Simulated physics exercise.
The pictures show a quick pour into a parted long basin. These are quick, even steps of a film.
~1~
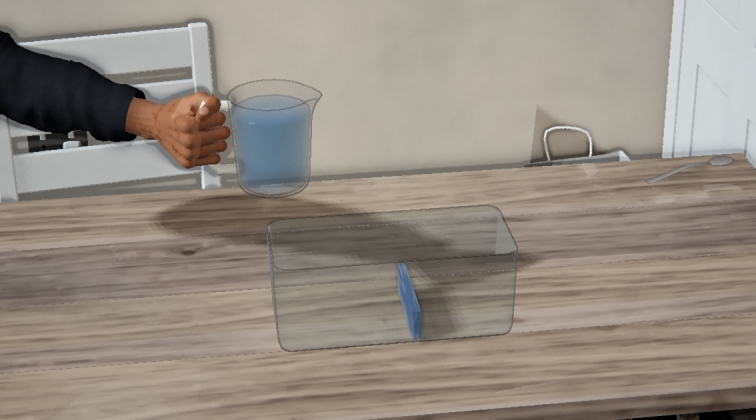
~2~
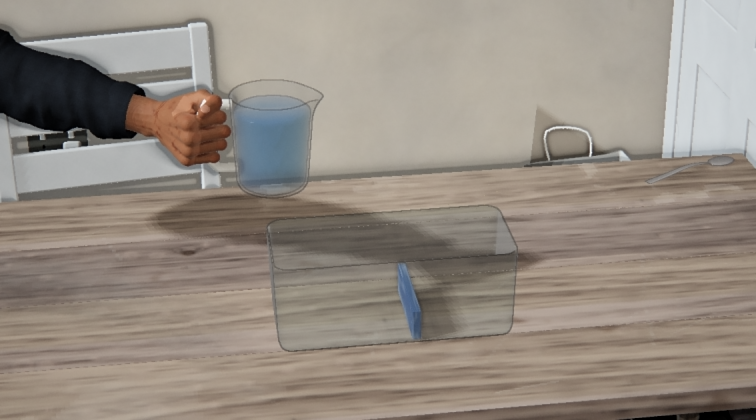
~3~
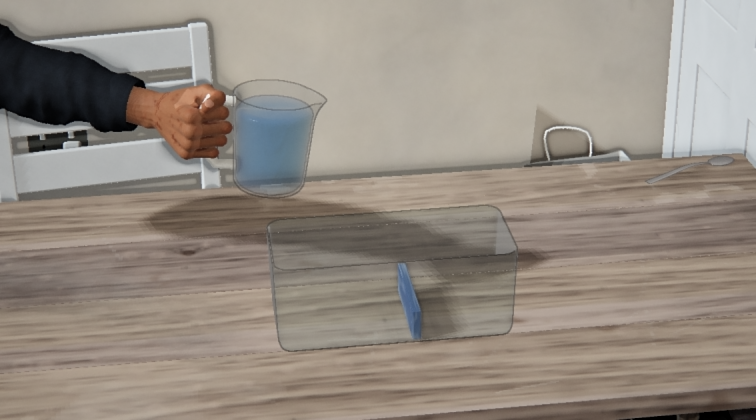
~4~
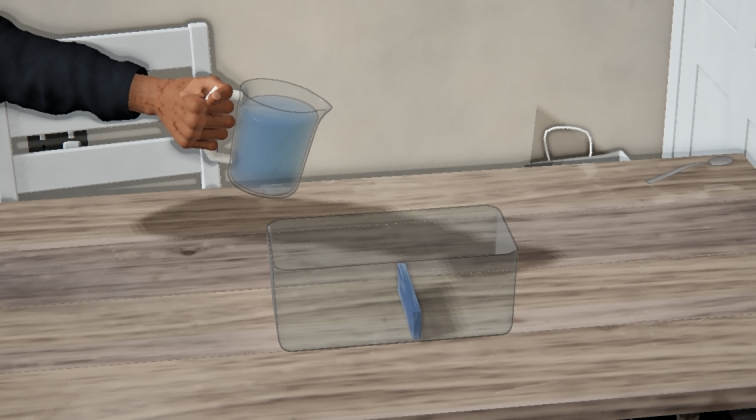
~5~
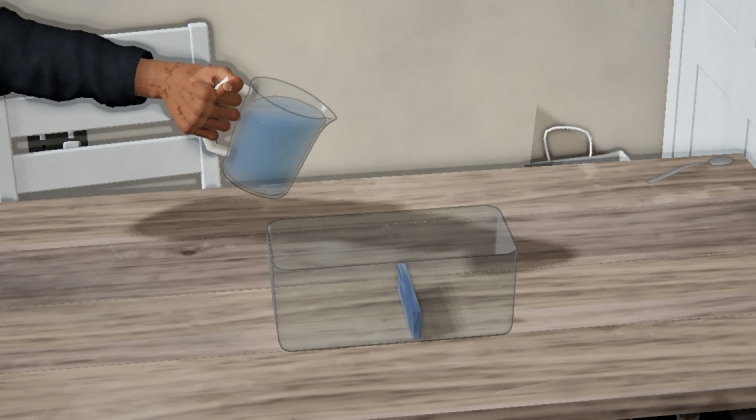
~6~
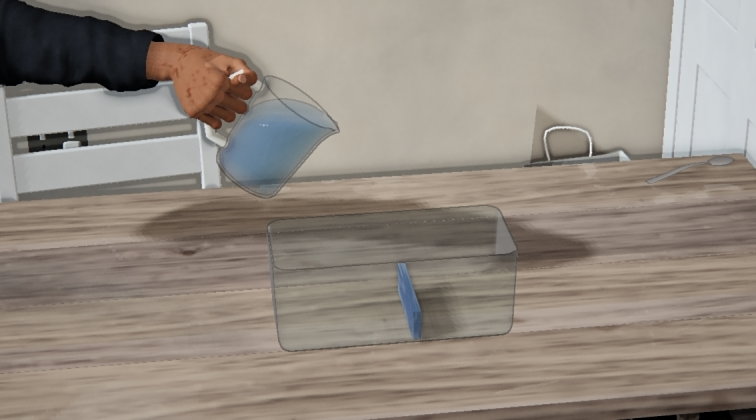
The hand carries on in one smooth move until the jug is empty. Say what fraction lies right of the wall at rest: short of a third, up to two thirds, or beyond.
It comes to less than a third.
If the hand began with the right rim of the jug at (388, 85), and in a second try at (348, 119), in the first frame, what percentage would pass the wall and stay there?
The first gives 85 %, the second 20 %.
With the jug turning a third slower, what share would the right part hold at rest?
Some 10 per cent.
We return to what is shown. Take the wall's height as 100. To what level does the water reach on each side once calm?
Some 60 per cent left and 10 right.
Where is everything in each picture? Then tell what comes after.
In the first frame, tilt 0°; pouring edge (322, 93); surface from (231, 109) to (310, 105); the long basin's rim runs from (270, 246) to (508, 229); the wall's top is at (409, 288).
In the second frame, tilt 2°; pouring edge (323, 94); surface from (232, 108) to (311, 105).
In the third frame, tilt 7°; pouring edge (327, 99); surface from (236, 106) to (314, 108).
In the fourth frame, tilt 15°; pouring edge (332, 106); surface from (239, 105) to (319, 109).
In the fifth frame, tilt 25°; pouring edge (337, 116); surface from (237, 123) to (327, 113).
In the sixth frame, tilt 37°; pouring edge (340, 129); surface from (231, 134) to (336, 120).
A moment on, the jug is tipped right over and 51 per cent is still to pour, 17 is left of the wall and 0 right of it.
Next, the jug is tipped right over and 12 per cent is still to pour, 67 is left of the wall and 2 right of it.
Then the jug is tipped right over and 2 per cent is still to pour, 81 is left of the wall and 5 right of it.
Later the jug is tipped right over and 0 per cent is still to pour, 86 is left of the wall and 7 right of it.
At rest 86 per cent lies left of the wall, 7 right of it and 7 outside.
